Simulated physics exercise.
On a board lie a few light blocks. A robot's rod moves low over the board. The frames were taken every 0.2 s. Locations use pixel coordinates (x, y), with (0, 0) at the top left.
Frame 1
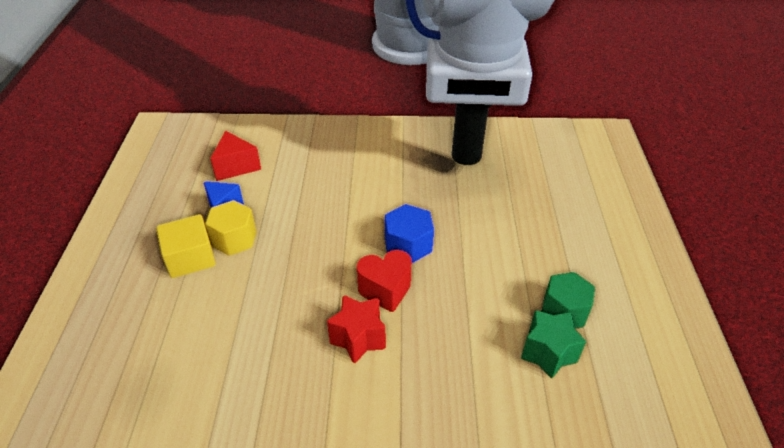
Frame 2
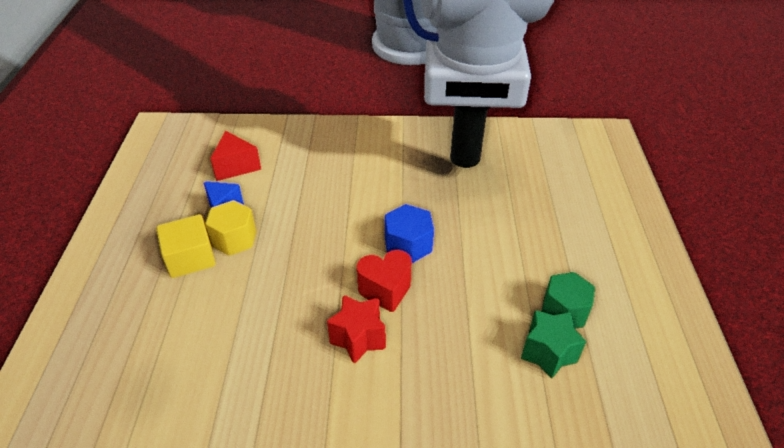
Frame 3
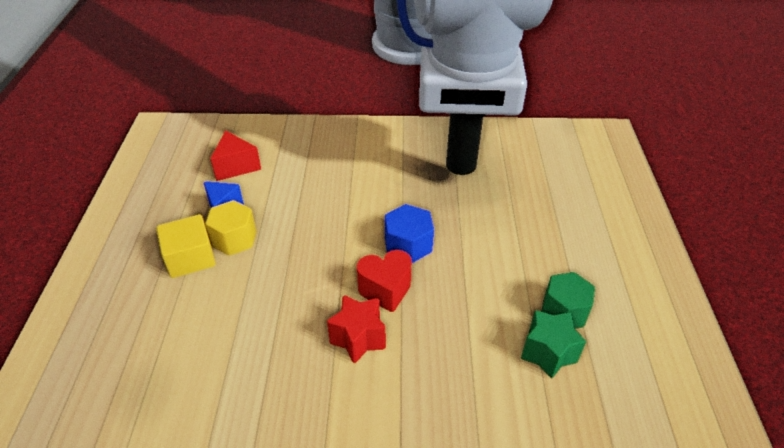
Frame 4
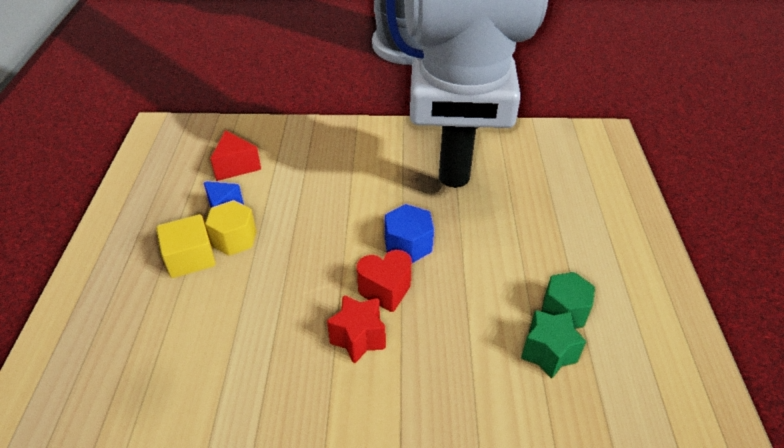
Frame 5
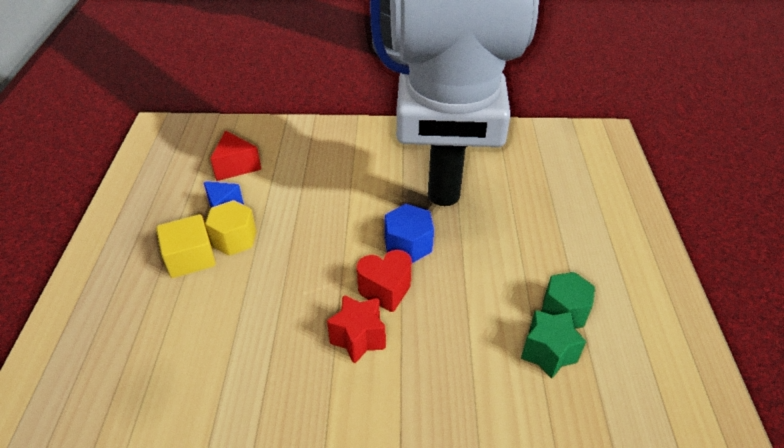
A light wooden board on a red carpet is seen from above at an angle by a still camera. Yellow, blue and red blocks lie at the left, a blue hexagon, red heart and red star near the middle, and a green hexagon and star at the right. A robot arm's black rod moves slowly forward and slightly left, nearing the blue hexagon, while the blocks stay still.
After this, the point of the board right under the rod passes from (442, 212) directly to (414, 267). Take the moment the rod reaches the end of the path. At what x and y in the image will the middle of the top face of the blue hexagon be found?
Just about (372, 241).
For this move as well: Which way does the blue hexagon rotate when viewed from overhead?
The block turns clockwise.
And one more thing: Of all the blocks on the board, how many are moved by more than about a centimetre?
Number moved: 2.
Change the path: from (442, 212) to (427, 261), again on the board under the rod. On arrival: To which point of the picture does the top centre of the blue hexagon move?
The middle of its top is at (386, 239).
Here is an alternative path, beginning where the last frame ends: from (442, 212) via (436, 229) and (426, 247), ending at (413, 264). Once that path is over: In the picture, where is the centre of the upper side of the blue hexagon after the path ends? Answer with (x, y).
Located at (371, 242).
On the path given first. Halfway along, rod (431, 223); blue hexagon (395, 231), turned 20° clockwise.
At the end, rod (415, 251); red star block (356, 320); red heart (368, 284), turned 30° anticlockwise; blue hexagon (372, 241), turned 60° clockwise.
